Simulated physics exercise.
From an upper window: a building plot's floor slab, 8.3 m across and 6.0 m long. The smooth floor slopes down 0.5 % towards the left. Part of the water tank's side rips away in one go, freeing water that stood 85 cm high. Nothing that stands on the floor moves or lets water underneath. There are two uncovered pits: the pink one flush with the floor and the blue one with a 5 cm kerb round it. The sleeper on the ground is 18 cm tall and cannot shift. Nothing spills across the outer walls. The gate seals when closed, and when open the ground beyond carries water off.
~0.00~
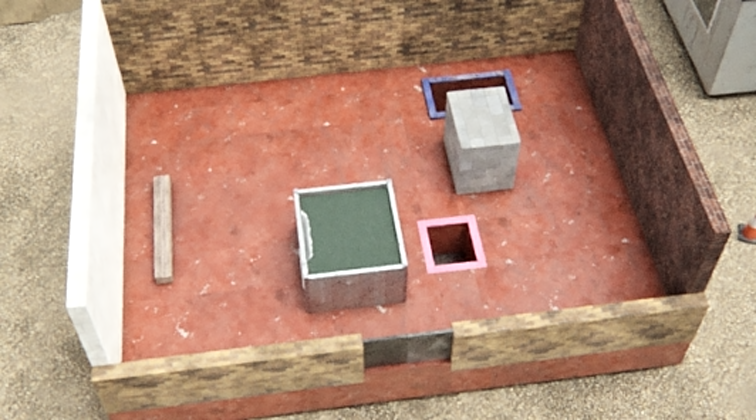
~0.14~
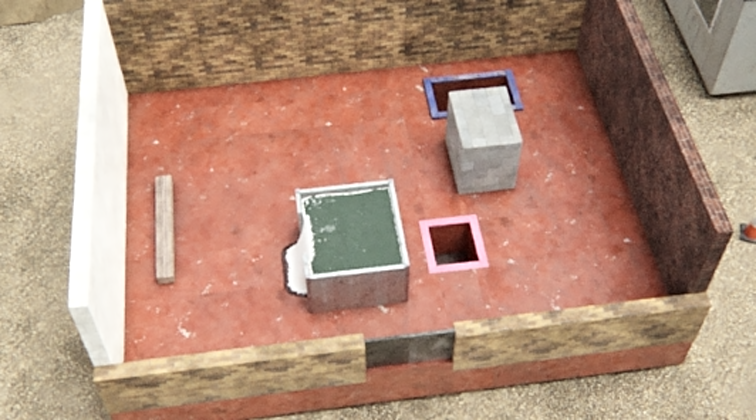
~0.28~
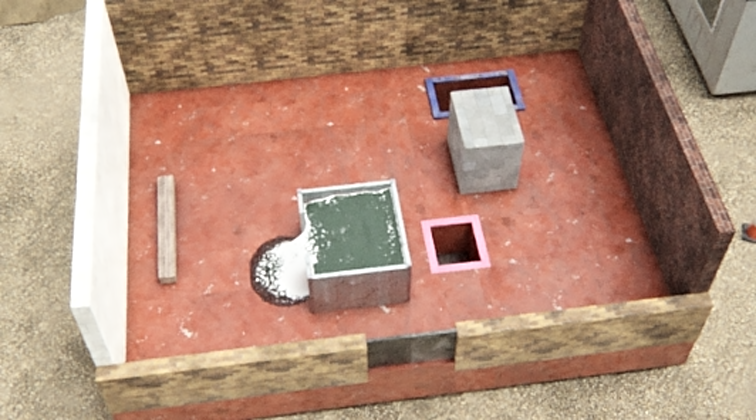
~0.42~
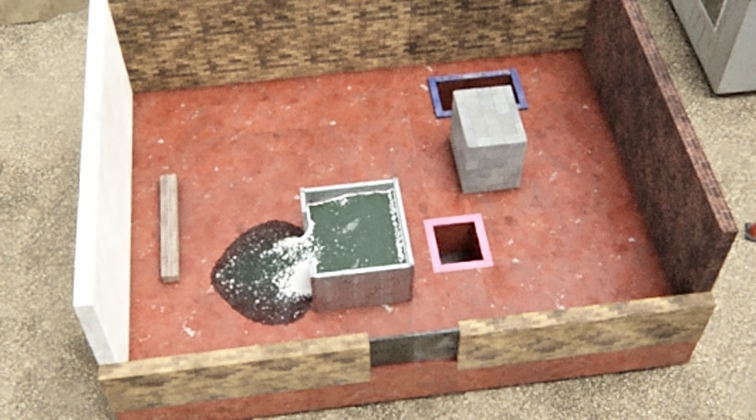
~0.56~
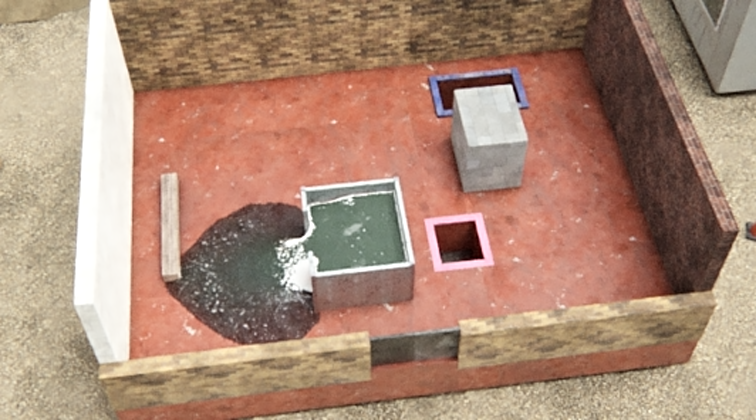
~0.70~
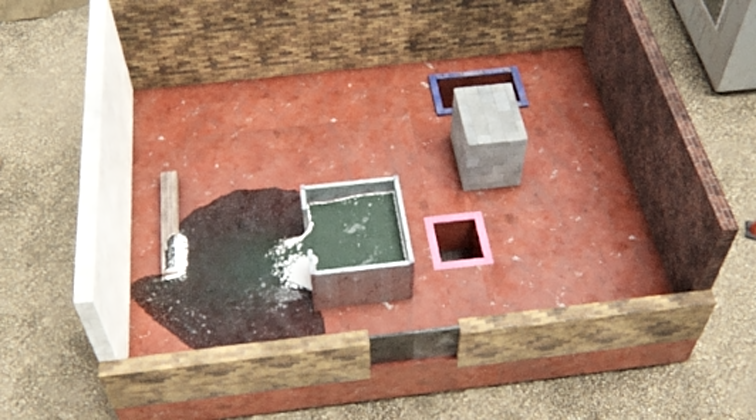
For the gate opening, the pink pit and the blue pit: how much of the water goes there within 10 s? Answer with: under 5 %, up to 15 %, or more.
Shares: The gate opening takes less than 5 %; the pink pit takes not even 5 %; the blue pit takes less than 5 %.
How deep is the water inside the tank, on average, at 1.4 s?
Roughly 46 cm on average.
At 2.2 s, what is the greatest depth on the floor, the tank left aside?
Roughly 32 cm.
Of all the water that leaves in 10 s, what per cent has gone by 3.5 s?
Some 0 per cent by then.
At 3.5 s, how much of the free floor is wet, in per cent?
Near 35 per cent is wet.
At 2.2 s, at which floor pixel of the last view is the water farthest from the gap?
Around (144, 91).
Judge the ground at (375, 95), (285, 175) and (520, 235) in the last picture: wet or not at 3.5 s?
In turn: Dry, dry, still dry.
After 1.4 s water covers 25 % of the floor and is deepest (46 cm) near (129, 385); gone so far, the gate opening 0 %, the pink pit 0 %, the blue pit 0 %.
After 2.2 s water covers 30 % of the floor and is deepest (32 cm) near (129, 385); gone so far, the gate opening 0 %, the pink pit 0 %, the blue pit 0 %.
After 3.5 s water covers 35 % of the floor and is deepest (21 cm) near (130, 301); gone so far, the gate opening 0 %, the pink pit 0 %, the blue pit 0 %.
After 6.0 s water covers 55 % of the floor and is deepest (14 cm) near (133, 136); gone so far, the gate opening 0 %, the pink pit 0 %, the blue pit 0 %.
After 10.0 s water covers 85 % of the floor and is deepest (8 cm) near (132, 201); gone so far, the gate opening 0 %, the pink pit 2 %, the blue pit 1 %.
